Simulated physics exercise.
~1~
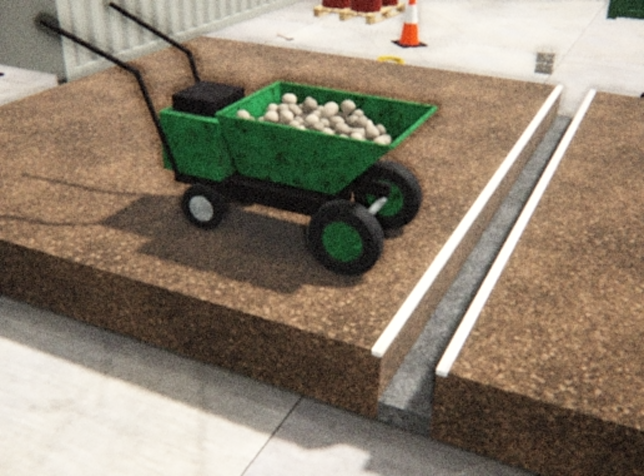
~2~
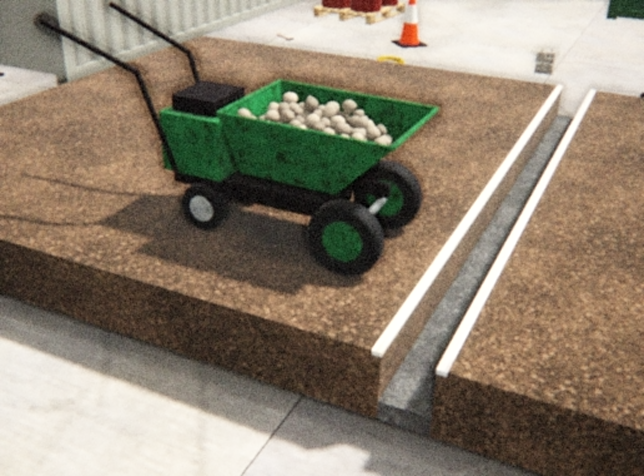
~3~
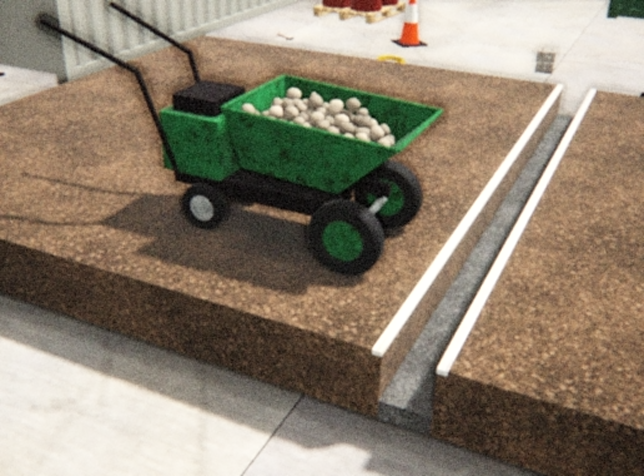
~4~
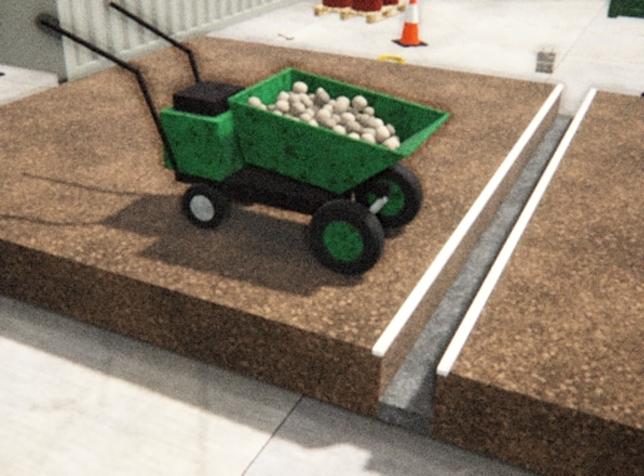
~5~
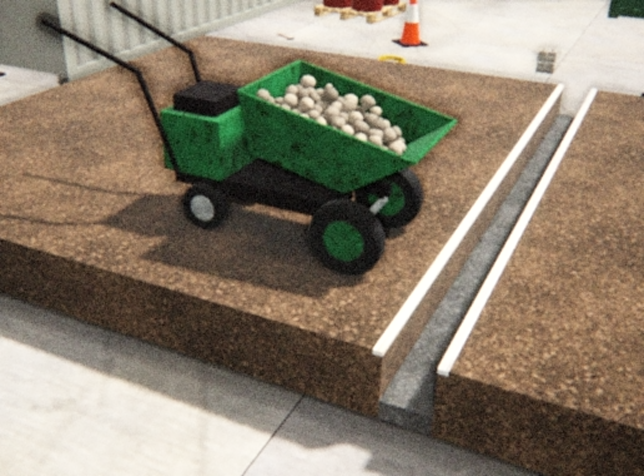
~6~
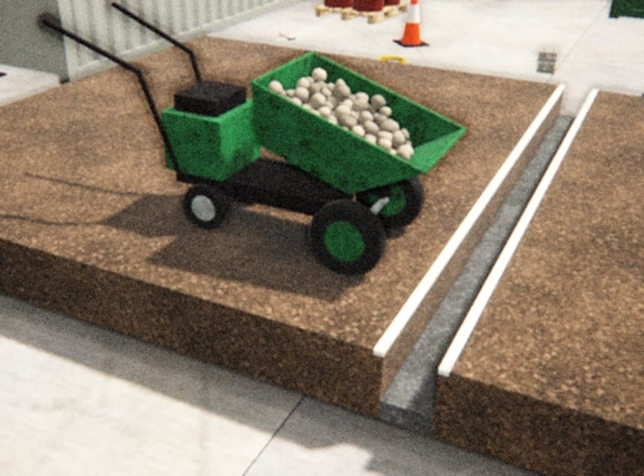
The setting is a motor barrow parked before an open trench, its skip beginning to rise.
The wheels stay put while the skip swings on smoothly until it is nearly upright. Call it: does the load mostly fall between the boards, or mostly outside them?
It mostly falls outside them.
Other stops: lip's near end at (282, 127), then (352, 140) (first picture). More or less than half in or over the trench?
At the earlier place the lesser portion ends between the edges, at the later place the greater portion.
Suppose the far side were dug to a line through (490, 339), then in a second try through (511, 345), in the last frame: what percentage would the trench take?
First one: 70 per cent; second one: 100 per cent.
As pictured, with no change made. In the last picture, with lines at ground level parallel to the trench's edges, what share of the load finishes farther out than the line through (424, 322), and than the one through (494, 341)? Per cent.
I'd put it near 90 in a hundred, then near 50 in a hundred.
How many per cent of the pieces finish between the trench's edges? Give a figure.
It comes to around 25 per cent of the load.
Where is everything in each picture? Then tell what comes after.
The first frame shows lip of the skip near (391, 148), level; top of the load near (312, 122), river pebbles; first edge of the trench near (401, 316); far edge near (462, 333), the trench under half as wide as the skip, and about as deep as wide.
The second frame shows lip of the skip near (393, 149), level; top of the load near (299, 122).
The third frame shows lip of the skip near (398, 151), tipped barely; top of the load near (303, 119).
The fourth frame shows lip of the skip near (405, 156), tipped a little; top of the load near (296, 120).
The fifth frame shows lip of the skip near (414, 163), tipped a little; top of the load near (304, 115).
The sixth frame shows lip of the skip near (424, 173), tipped clearly; top of the load near (314, 110); first edge of the trench near (403, 315); far edge near (464, 332).
Shortly afterwards, skip tipped steeply; the whole lot in the skip.
Next, skip tipped right over; the bulk in the skip; a little in or heaped over the trench; a little beyond it; only a few falling.
Some moments later, skip tipped right over; a little in the skip; near a quarter in or heaped over the trench; near two thirds beyond it.
In the end, skip tipped right over; a little in the skip; near a quarter in or heaped over the trench; near two thirds beyond it.
